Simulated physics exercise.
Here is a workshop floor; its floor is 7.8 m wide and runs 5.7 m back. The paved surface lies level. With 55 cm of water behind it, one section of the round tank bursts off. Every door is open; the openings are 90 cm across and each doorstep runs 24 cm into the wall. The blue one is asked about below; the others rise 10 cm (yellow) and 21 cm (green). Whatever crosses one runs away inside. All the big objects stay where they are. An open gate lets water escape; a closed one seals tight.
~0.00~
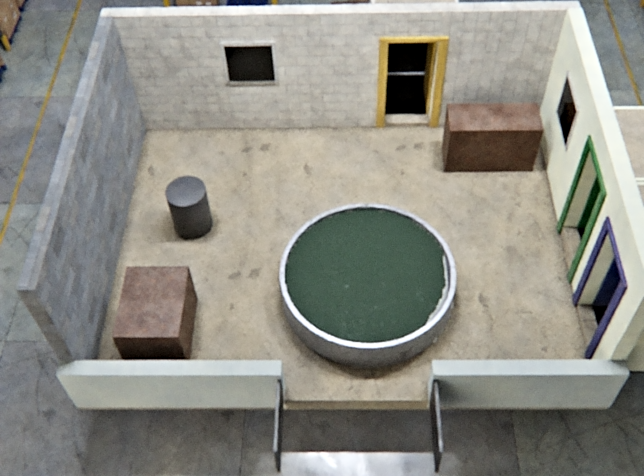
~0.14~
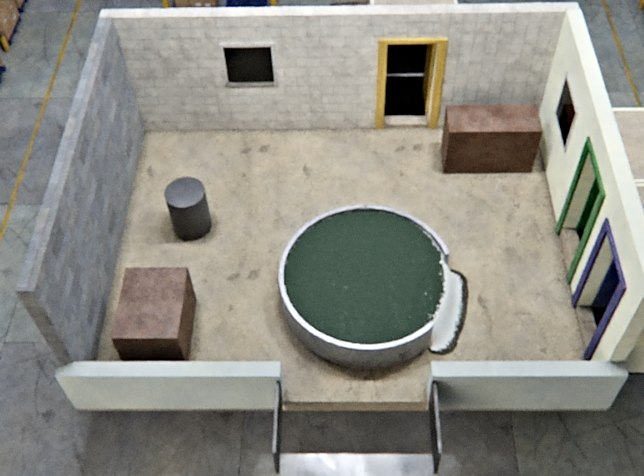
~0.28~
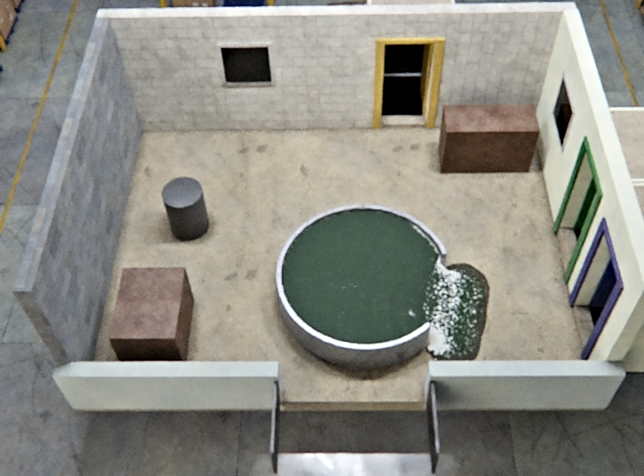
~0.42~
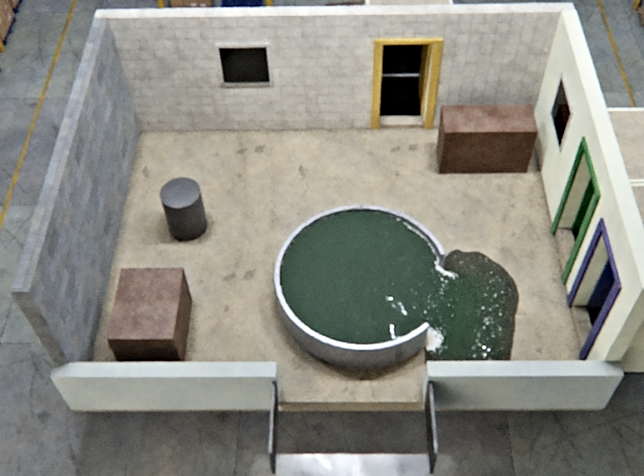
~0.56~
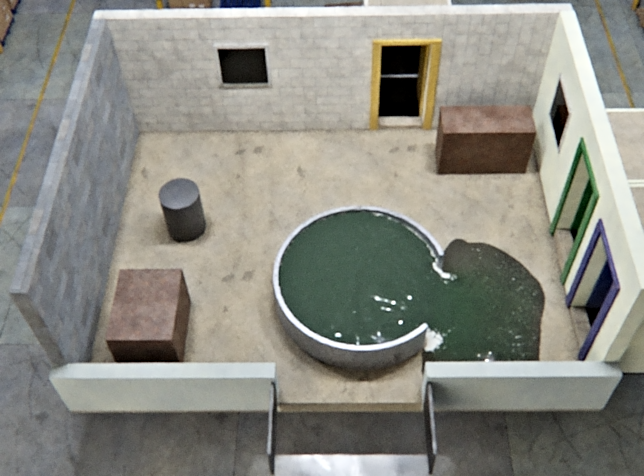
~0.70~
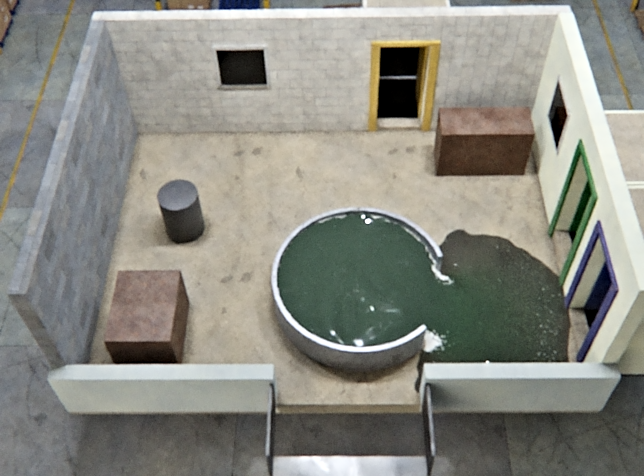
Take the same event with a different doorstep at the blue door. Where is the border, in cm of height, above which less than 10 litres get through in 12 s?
About 34 cm.
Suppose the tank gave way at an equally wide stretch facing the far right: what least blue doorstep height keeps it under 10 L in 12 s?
About 11.0 cm.
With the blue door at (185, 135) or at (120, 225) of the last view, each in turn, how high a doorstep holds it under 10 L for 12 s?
Roughly 11.0 and 6.0 cm.
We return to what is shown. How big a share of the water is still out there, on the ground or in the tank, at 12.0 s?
About 70 per cent.
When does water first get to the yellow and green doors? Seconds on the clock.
Yellow 4.5 s, green 0.8 s.
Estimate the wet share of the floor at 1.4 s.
Some 20 per cent of it.
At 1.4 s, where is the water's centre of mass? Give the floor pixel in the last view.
Around (395, 303).
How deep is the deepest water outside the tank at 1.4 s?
Roughly 40 cm.
After 1.4 s water covers 20 % of the floor, deepest (40 cm) near (571, 389); 23 cm at the blue door, 53 litres in over its 7 cm doorstep.
After 3.0 s water covers 25 % of the floor, deepest (32 cm) near (583, 389); 30 cm at the blue door, 344 litres in over its 7 cm doorstep.
After 12.0 s water covers 90 % of the floor, deepest (10 cm) near (510, 187); 9 cm at the blue door, 711 litres in over its 7 cm doorstep.
At the blue door as built, the water arrived by 0.8 s and peaked near 36 cm at 2.0 s.
With a doorstep of 29.5 cm, 37 litres would have come in within the 12 s; with 40 cm, 0 litres. So under 10 litres takes about 34 cm.
